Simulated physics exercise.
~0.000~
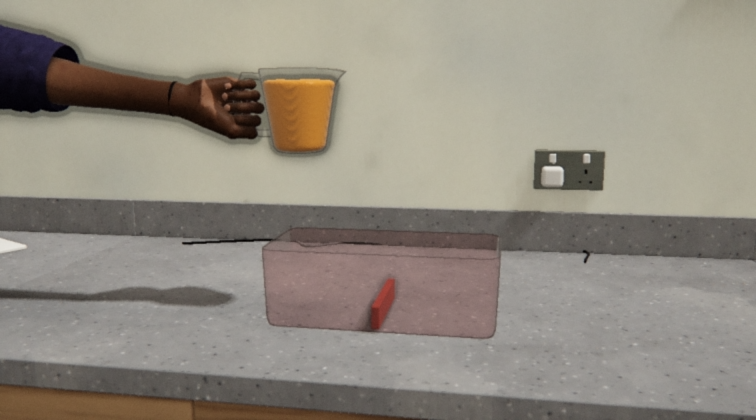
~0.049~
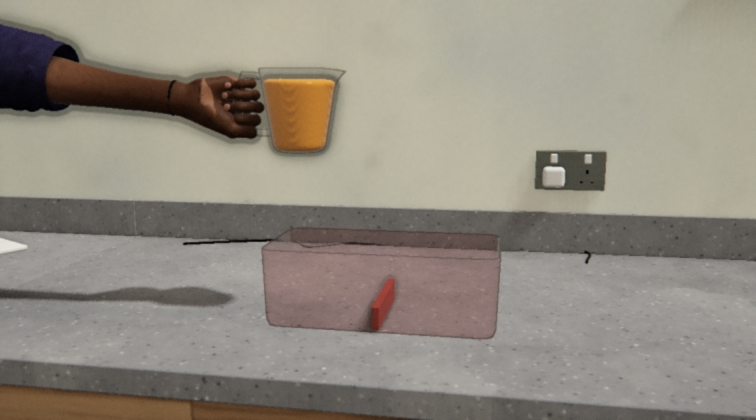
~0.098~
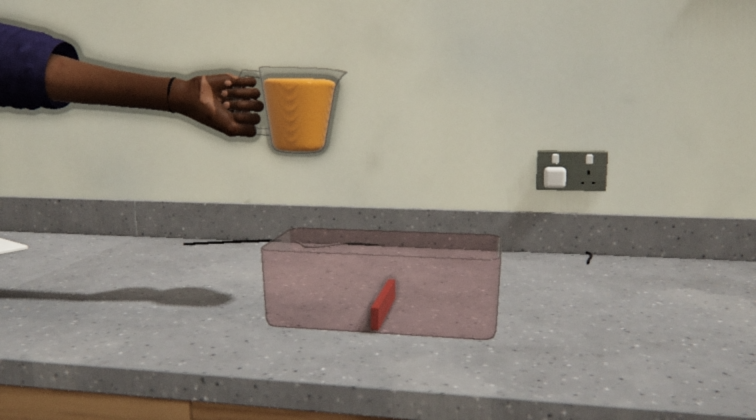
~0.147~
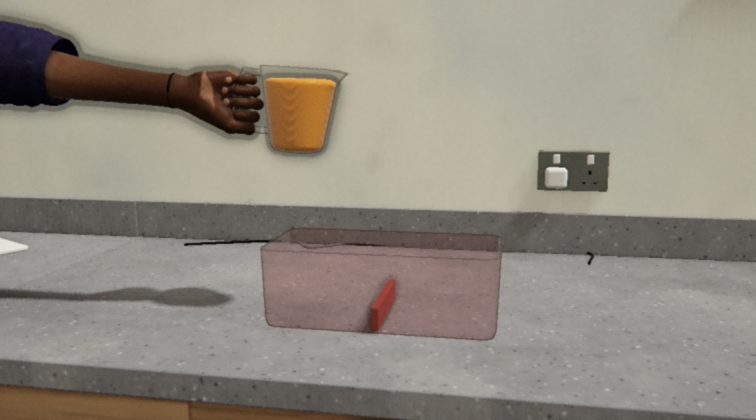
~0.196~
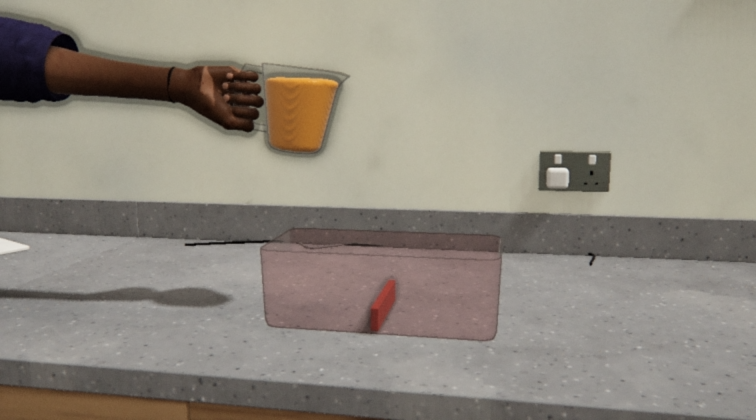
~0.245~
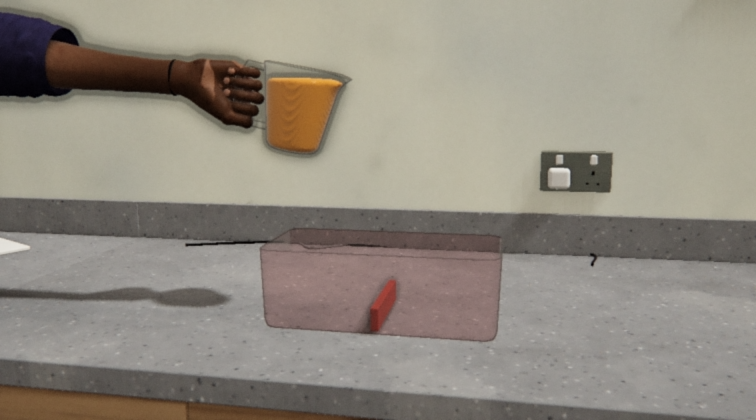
A hand holding a clear measuring jug of orange juice by its handle keeps it almost still above an empty, see-through oblong basin on a grey worktop, then slowly tilts it slightly to the right.
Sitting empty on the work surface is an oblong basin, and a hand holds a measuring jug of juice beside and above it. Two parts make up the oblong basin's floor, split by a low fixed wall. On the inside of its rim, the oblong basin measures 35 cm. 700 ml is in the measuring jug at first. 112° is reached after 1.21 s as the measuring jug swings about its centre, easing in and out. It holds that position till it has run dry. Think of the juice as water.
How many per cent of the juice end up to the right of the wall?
About 76 per cent.
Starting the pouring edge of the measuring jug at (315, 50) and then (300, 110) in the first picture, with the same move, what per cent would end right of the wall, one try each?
Try 1: Approx. 40 %; try 2: Approx. 10 %.
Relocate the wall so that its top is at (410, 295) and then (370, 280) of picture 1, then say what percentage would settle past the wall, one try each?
30 % and 90 %.
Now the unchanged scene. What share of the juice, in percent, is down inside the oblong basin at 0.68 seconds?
The basin holds roughly 5 in a hundred parts at that moment.
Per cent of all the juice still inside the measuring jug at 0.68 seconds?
I reckon about 72 in a hundred is still held.
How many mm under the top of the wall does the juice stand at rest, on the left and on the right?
Left about 30 mm, right about 14 mm.
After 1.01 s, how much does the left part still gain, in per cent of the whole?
Near 18 in a hundred.
By 0.68 s the tilt is 67° and 72 per cent is still to pour, 0 is left of the wall and 5 right of it.
By 1.01 s the tilt is 104° and 14 per cent is still to pour, 4 is left of the wall and 59 right of it.
By 1.34 s the tilt is 112° and 0 per cent is still to pour, 20 is left of the wall and 77 right of it.
By 1.71 s the tilt is 112° and 0 per cent is still to pour, 22 is left of the wall and 76 right of it.
At rest 22 per cent lies left of the wall, 76 right of it and 3 outside.
